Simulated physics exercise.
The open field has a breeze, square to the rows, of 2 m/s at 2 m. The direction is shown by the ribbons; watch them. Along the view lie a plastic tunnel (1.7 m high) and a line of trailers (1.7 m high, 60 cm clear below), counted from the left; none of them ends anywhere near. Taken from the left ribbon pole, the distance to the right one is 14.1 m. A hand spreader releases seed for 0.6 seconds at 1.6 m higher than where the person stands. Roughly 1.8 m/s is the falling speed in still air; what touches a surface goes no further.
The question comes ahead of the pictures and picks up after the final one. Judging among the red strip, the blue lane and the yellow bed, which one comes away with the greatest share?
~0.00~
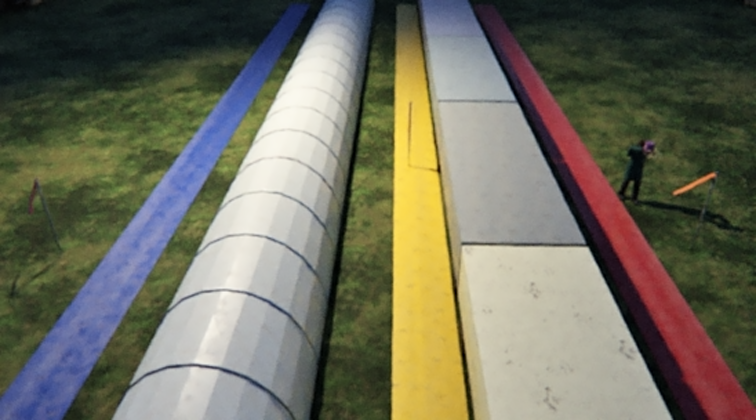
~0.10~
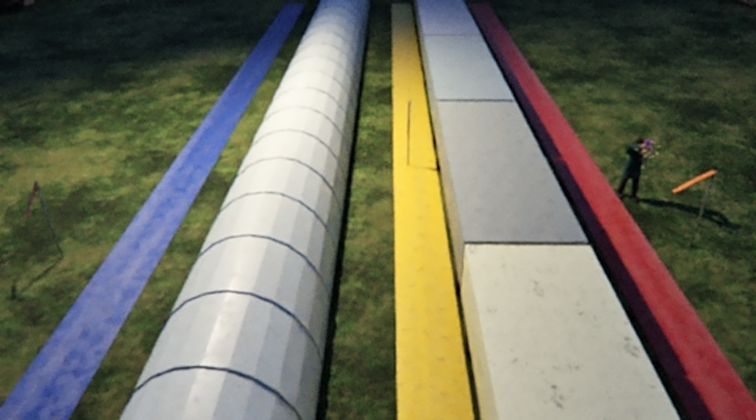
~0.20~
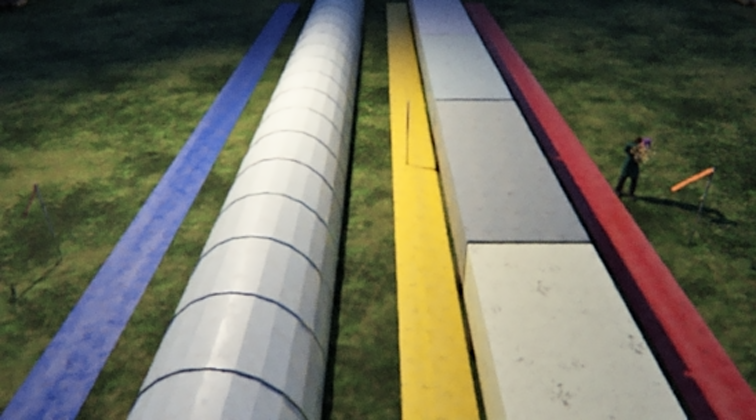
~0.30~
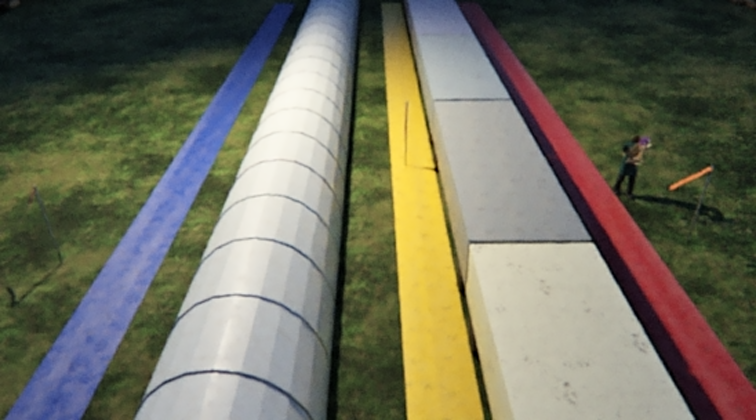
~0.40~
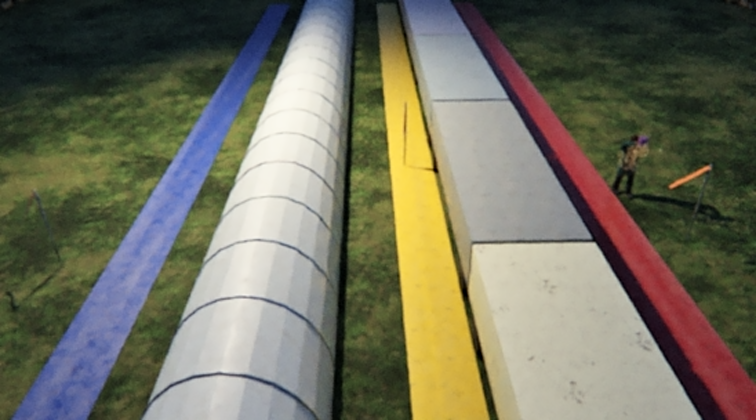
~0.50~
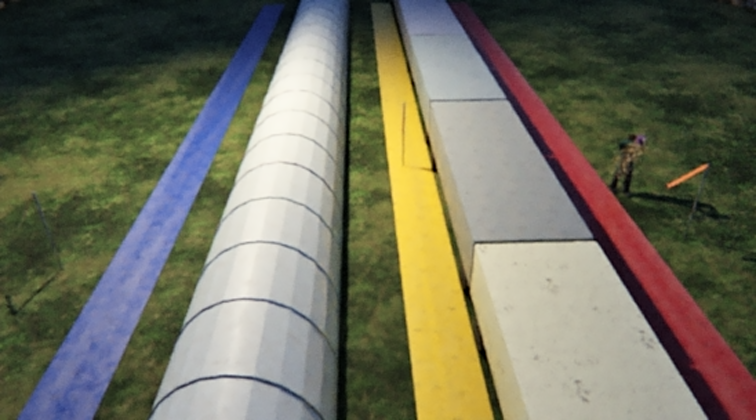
The greatest share goes to red.
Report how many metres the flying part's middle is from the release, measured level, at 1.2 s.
It comes to roughly 1.0 m.
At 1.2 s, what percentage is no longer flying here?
I'd put it close to 30 %.
After 1.2 s, 28 % is no longer flying here, and 0 % lies on the blue lane, 0 % on the yellow bed and 27 % on the red strip; the middle of what still flies is 0.5 m above the low ground, near (598, 186).
After 2.0 s, 95 % is no longer flying here, and 0 % lies on the blue lane, 0 % on the yellow bed and 79 % on the red strip.
After 3.5 s, 100 % is no longer flying here, and 0 % lies on the blue lane, 0 % on the yellow bed and 79 % on the red strip.
After 8.0 s, 100 % is no longer flying here, and 0 % lies on the blue lane, 0 % on the yellow bed and 79 % on the red strip.
After 45.0 s, 100 % is no longer flying here, and 0 % lies on the blue lane, 0 % on the yellow bed and 79 % on the red strip.
